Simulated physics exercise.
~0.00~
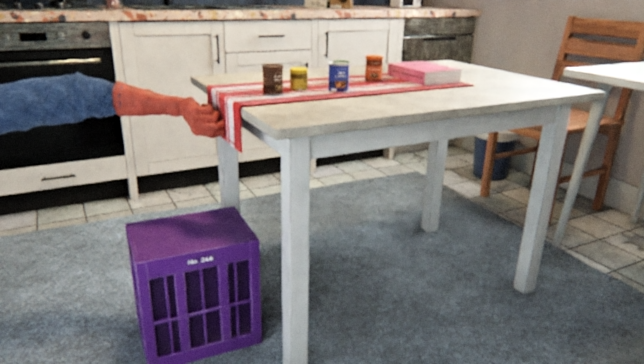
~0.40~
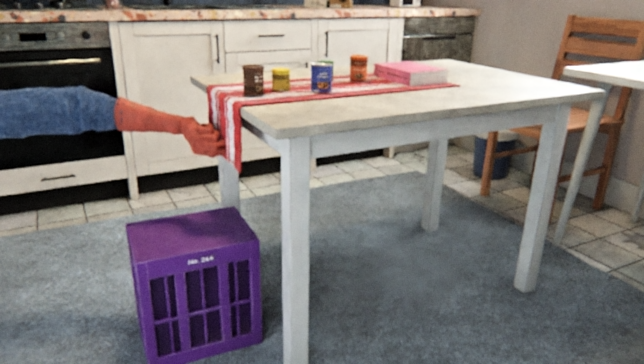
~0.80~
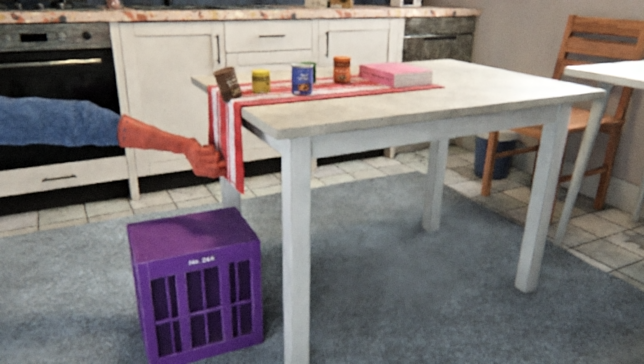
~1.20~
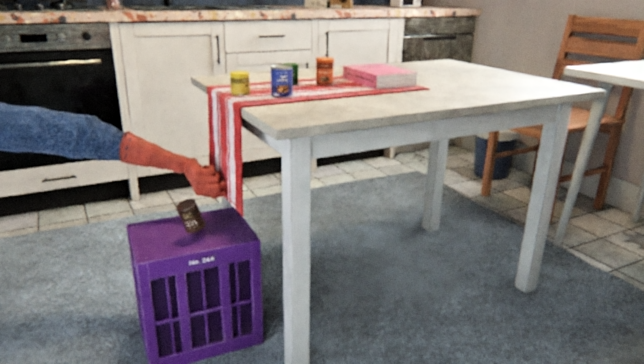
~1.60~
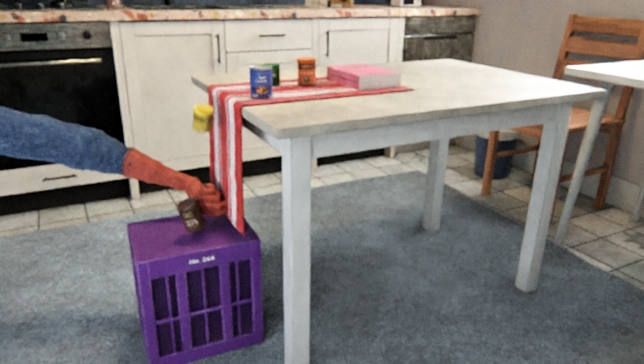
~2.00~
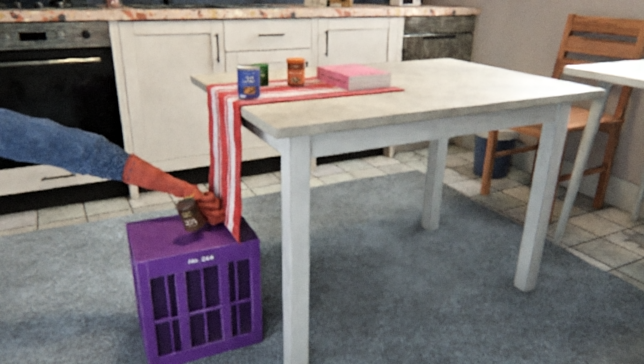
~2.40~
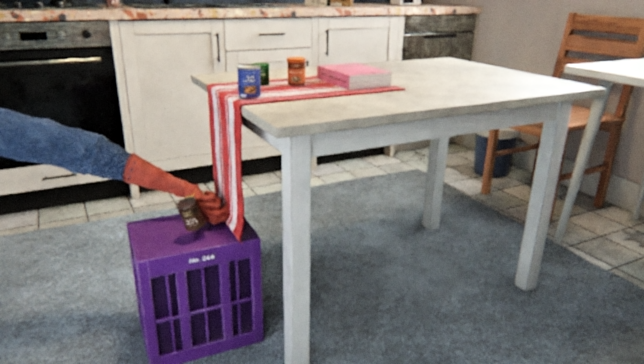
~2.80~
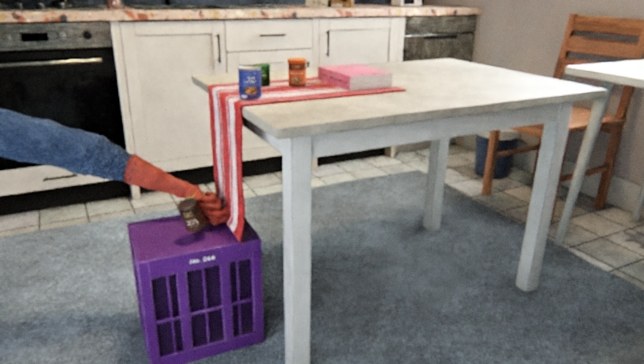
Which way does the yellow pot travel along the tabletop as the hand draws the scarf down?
The yellow pot moves to the left, carried along with the scarf towards the table edge.
